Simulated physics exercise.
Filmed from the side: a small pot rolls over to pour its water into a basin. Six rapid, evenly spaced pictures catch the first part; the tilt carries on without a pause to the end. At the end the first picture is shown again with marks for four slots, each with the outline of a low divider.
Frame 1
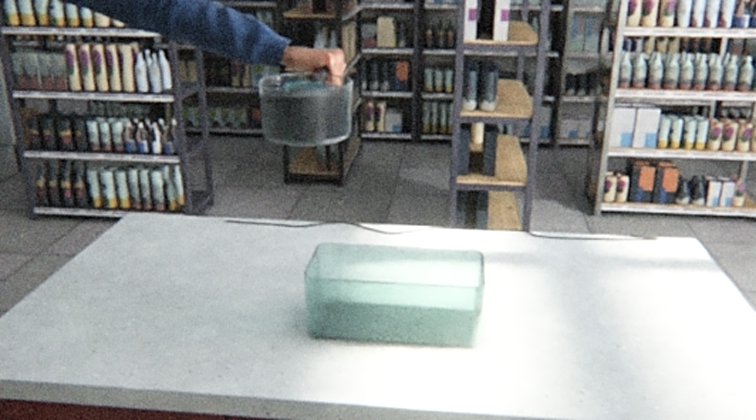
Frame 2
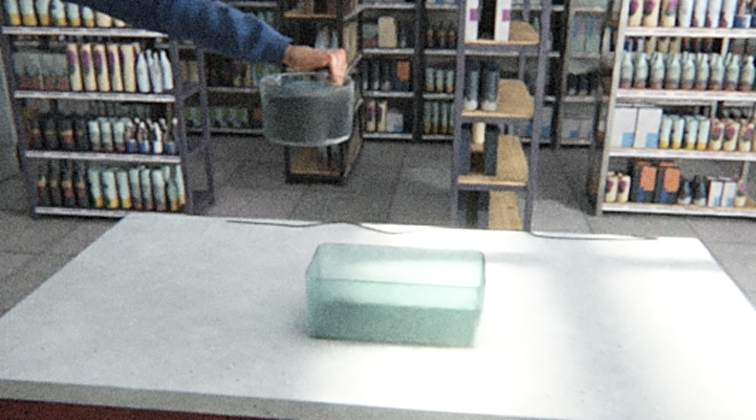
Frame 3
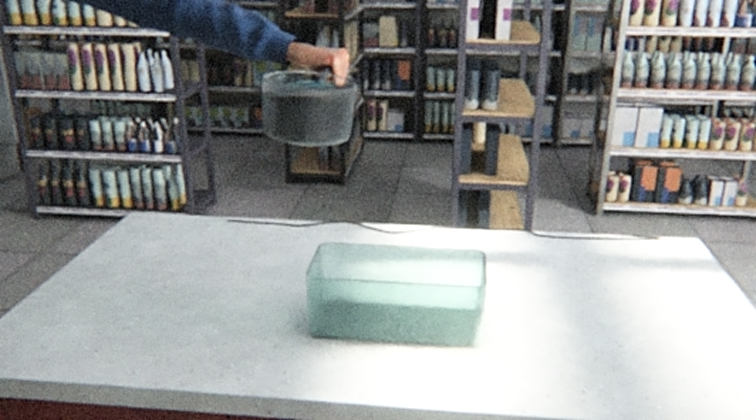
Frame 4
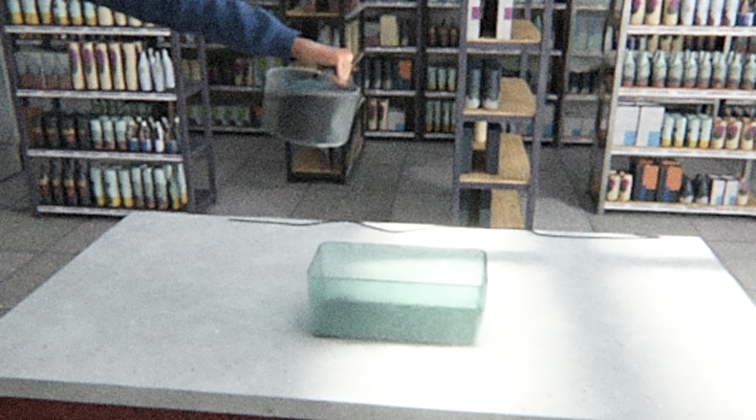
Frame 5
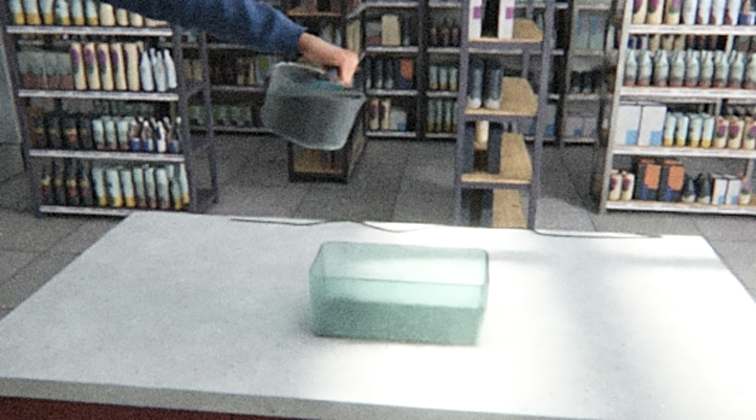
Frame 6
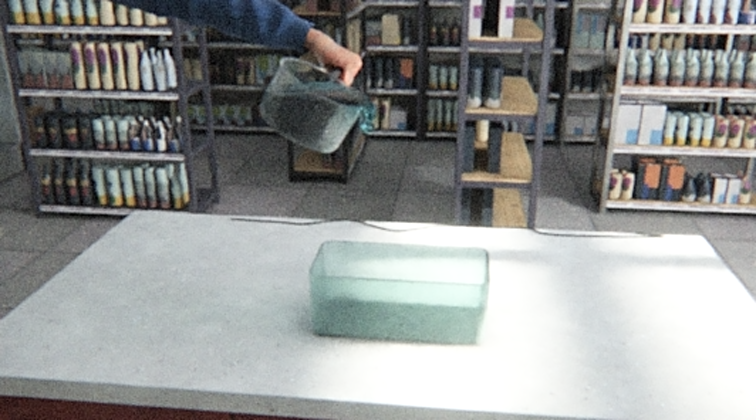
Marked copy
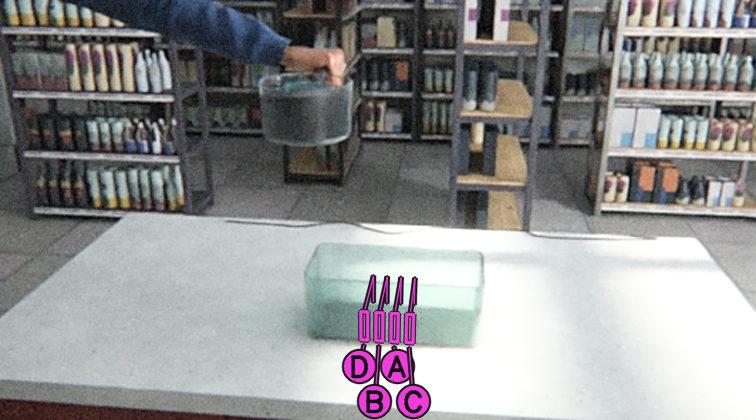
A hand holding a small clear pot above a table with a glass basin, tilting it rightward until water slips over its lip.
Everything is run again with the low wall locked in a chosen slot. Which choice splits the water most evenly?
C.
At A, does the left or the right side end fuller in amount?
The right side.
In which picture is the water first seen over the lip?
Picture 5.
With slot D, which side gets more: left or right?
The right side.
On the marked copy, A at (394, 346); B at (378, 346); C at (409, 347); D at (363, 345).
For slot A, about 31 % ends left of the wall and 67 % right of it; 3 % is lost outside.
For slot B, about 19 % ends left of the wall and 79 % right of it.
For slot C, about 47 % ends left of the wall and 51 % right of it.
For slot D, about 4 % ends left of the wall and 93 % right of it.
